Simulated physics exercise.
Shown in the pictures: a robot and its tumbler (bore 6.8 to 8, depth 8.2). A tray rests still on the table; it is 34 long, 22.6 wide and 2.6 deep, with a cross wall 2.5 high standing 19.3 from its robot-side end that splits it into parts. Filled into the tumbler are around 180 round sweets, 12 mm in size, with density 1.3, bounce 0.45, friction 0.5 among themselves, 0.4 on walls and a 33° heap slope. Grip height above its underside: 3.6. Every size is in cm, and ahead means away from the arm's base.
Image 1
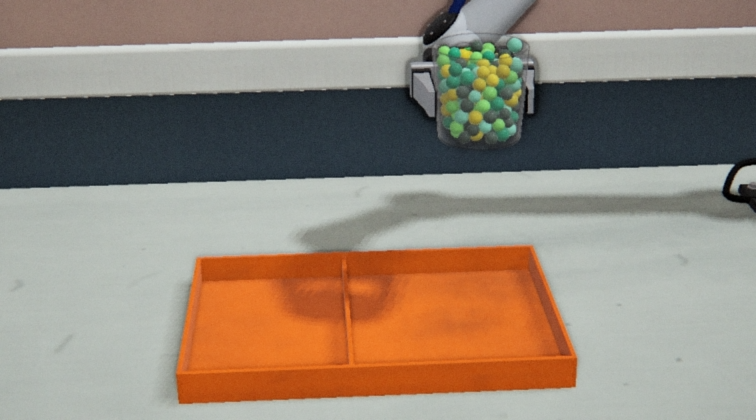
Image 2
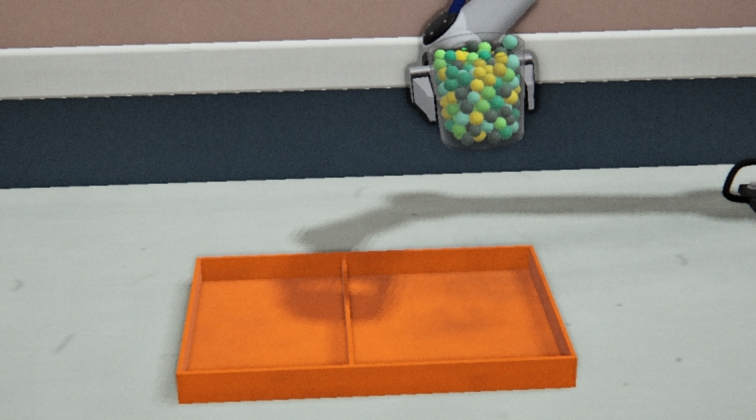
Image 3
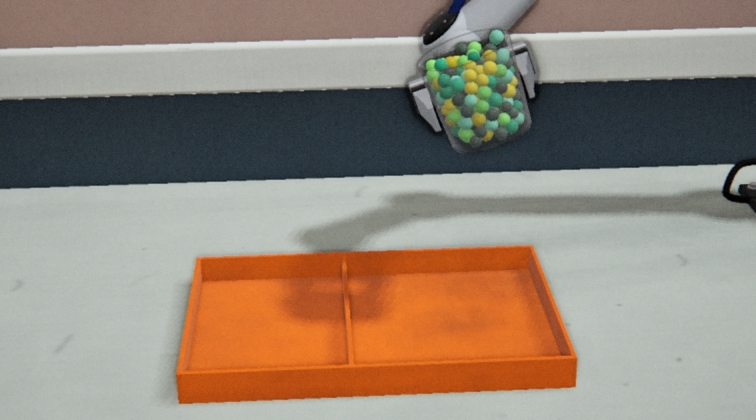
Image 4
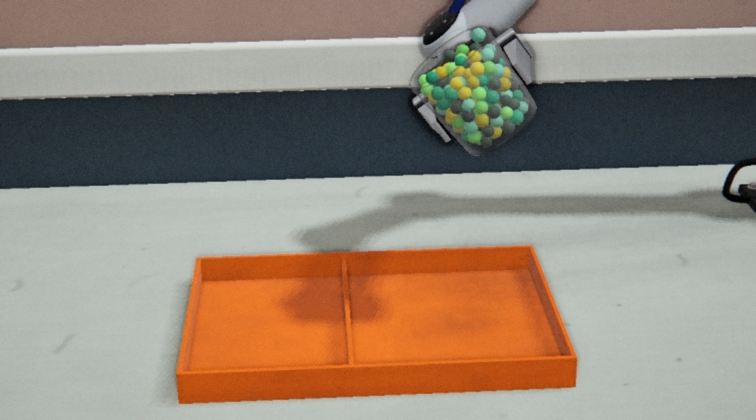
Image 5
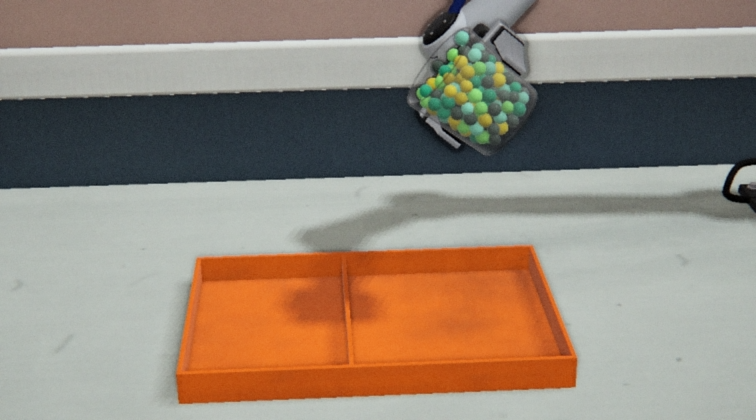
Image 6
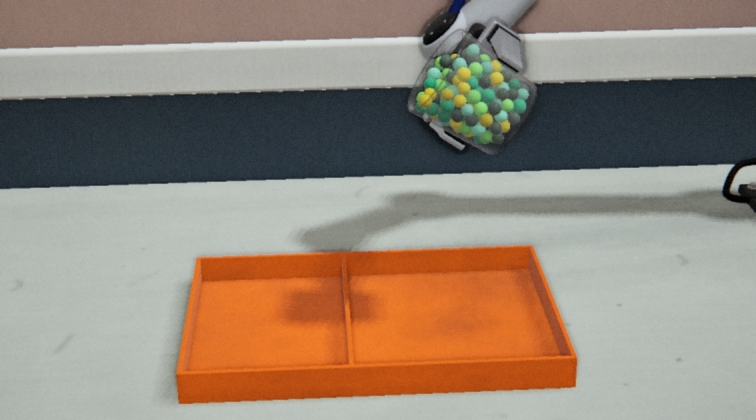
Robot gripper tilting a clear tumbler of green, yellow and grey balls steadily to one side above an empty, divided orange tray.
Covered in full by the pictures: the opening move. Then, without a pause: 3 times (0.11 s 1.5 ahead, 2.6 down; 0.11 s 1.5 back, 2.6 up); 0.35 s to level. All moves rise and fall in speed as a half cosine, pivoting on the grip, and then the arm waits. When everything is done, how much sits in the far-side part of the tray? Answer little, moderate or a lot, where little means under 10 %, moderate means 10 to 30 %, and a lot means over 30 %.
Little.
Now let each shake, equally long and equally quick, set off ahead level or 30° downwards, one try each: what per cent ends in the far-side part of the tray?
You'd get some 10 per cent with the first setting and some 5 per cent with the second.
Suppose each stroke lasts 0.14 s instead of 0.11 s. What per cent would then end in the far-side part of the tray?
In that case it would be near 0 percent.
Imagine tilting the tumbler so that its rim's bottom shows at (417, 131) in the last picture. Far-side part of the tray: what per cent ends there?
I'd put it at roughly 5 %.
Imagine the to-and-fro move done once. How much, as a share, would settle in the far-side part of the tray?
In that case, some 0 per cent.
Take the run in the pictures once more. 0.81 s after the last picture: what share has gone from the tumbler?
Close to 5 per cent of the load is out at that point.
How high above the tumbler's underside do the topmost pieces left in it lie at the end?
8.5 cm.
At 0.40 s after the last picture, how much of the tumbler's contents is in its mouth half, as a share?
Mouth half: Close to 50 per cent.
Then, 0.40 s later, tilted 55° forward, highest piece 26 above the table; 174 in the tumbler, 1 in the robot-side part, 1 in flight or on a rim.
Then, 0.81 s later, tilted 34° forward, highest piece 27 above the table; 170 in the tumbler, 2 in the robot-side part, 2 in the far-side part, 2 in flight or on a rim.
Then, 1.21 s later, level, highest piece 28 above the table; 170 in the tumbler, 4 in the robot-side part, 2 in the far-side part.
Then, 2.26 s later, level, highest piece 28 above the table; 170 in the tumbler, 4 in the robot-side part, 2 in the far-side part.
At rest, 170 in the tumbler, 4 in the robot-side part, 2 in the far-side part. That is 1 % in the far-side part of the tray.
